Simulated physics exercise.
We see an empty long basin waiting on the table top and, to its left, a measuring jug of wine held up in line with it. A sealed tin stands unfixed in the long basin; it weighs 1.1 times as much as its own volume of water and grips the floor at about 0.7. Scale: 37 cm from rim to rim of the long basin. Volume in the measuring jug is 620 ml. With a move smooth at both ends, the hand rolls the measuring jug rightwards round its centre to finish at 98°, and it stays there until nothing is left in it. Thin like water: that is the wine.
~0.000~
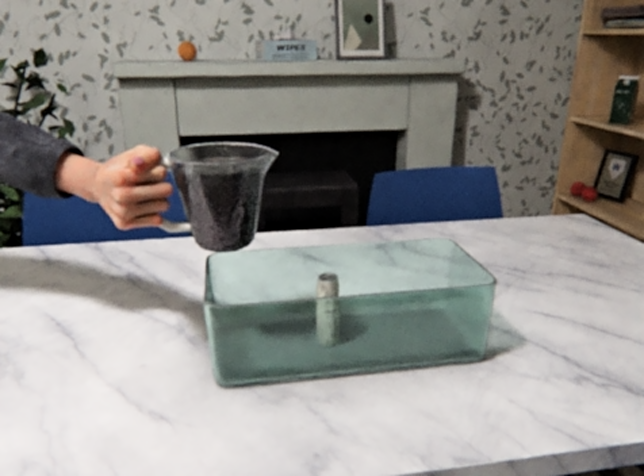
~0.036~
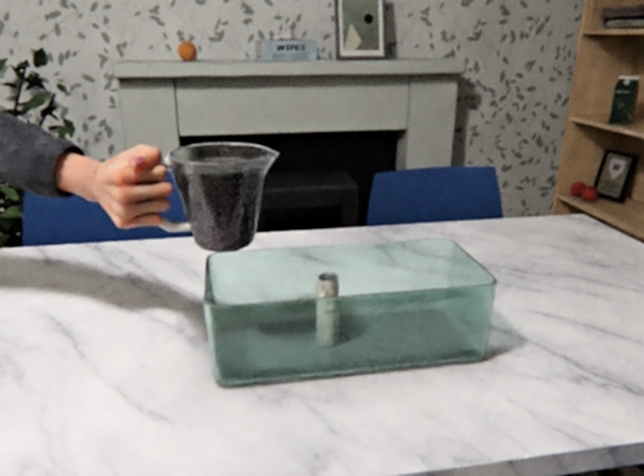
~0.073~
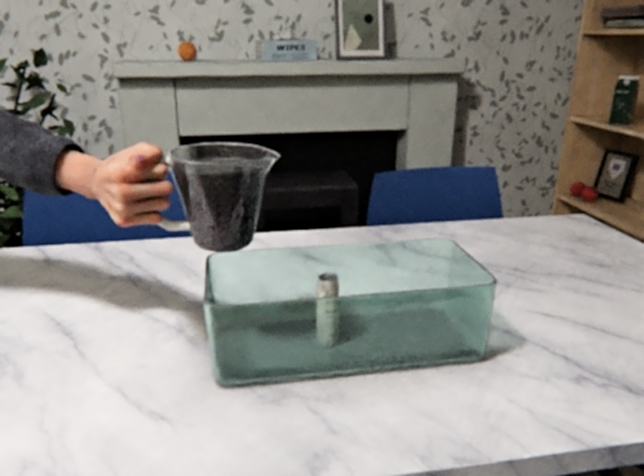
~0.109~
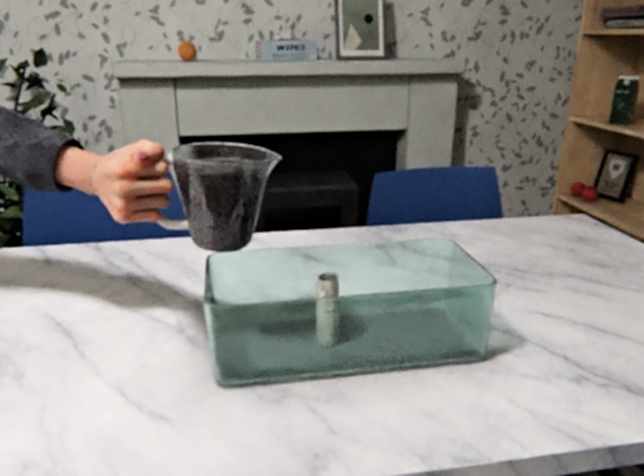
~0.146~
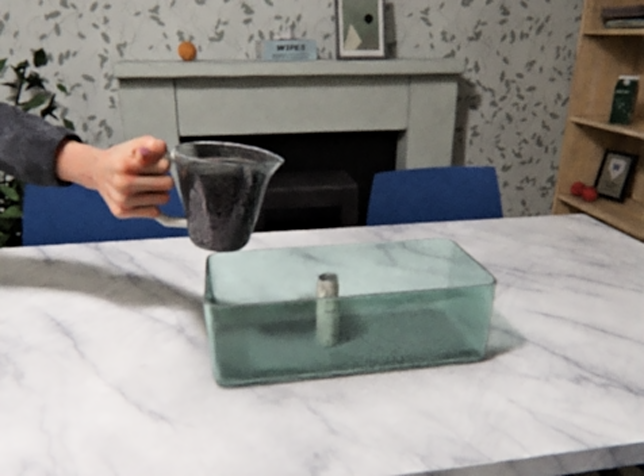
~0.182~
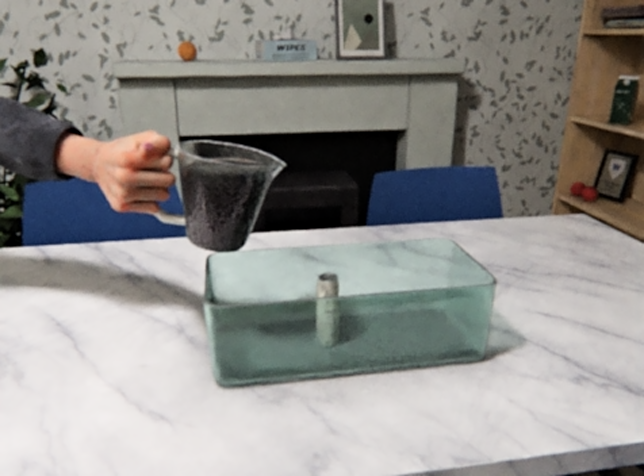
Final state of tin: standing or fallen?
Bet it can't stay vertical.
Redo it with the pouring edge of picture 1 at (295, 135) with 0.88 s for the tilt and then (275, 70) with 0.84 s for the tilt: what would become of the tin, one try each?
Run one: It tumbles. Run two: It does not tip.
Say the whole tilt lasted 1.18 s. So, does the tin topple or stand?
In that case the tin overturns.
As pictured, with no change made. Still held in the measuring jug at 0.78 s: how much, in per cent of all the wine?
Around 18 percent of it.
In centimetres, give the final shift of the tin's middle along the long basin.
It finishes around 7.5 cm from where it began.
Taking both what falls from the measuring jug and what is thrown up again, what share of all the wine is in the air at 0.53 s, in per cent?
Roughly 22 percent.
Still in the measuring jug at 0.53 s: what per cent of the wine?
Roughly 70 percent.
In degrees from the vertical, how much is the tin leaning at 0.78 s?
I'd put it at close to 5 degrees off upright.
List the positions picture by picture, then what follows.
In the first picture, it leans 0°; its right rim is at (278, 152); the wine meets the walls at (176, 168) and (266, 164); the long basin's rim runs from (206, 279) to (473, 260); the tin's top is at (328, 280).
In the second picture, it leans 0°; its right rim is at (279, 153); the wine meets the walls at (175, 167) and (265, 165).
In the third picture, it leans 2°; its right rim is at (280, 154); the wine meets the walls at (176, 167) and (266, 165).
In the fourth picture, it leans 4°; its right rim is at (282, 156); the wine meets the walls at (177, 166) and (267, 166).
In the fifth picture, it leans 7°; its right rim is at (284, 160); the wine meets the walls at (180, 166) and (269, 167).
In the sixth picture, it leans 11°; its right rim is at (286, 164); the wine meets the walls at (182, 166) and (273, 168).
After 0.53 s the tilt is 68° and 70 per cent is still to pour; the tin stands where it began.
After 0.78 s the tilt is 97° and 18 per cent is still to pour; the tin leans 5°.
After 1.05 s the tilt is 98° and 1 per cent is still to pour; the tin lies on its side.
After 1.34 s the tilt is 98° and 0 per cent is still to pour; the tin lies on its side.
In the end the tin lies on its side.
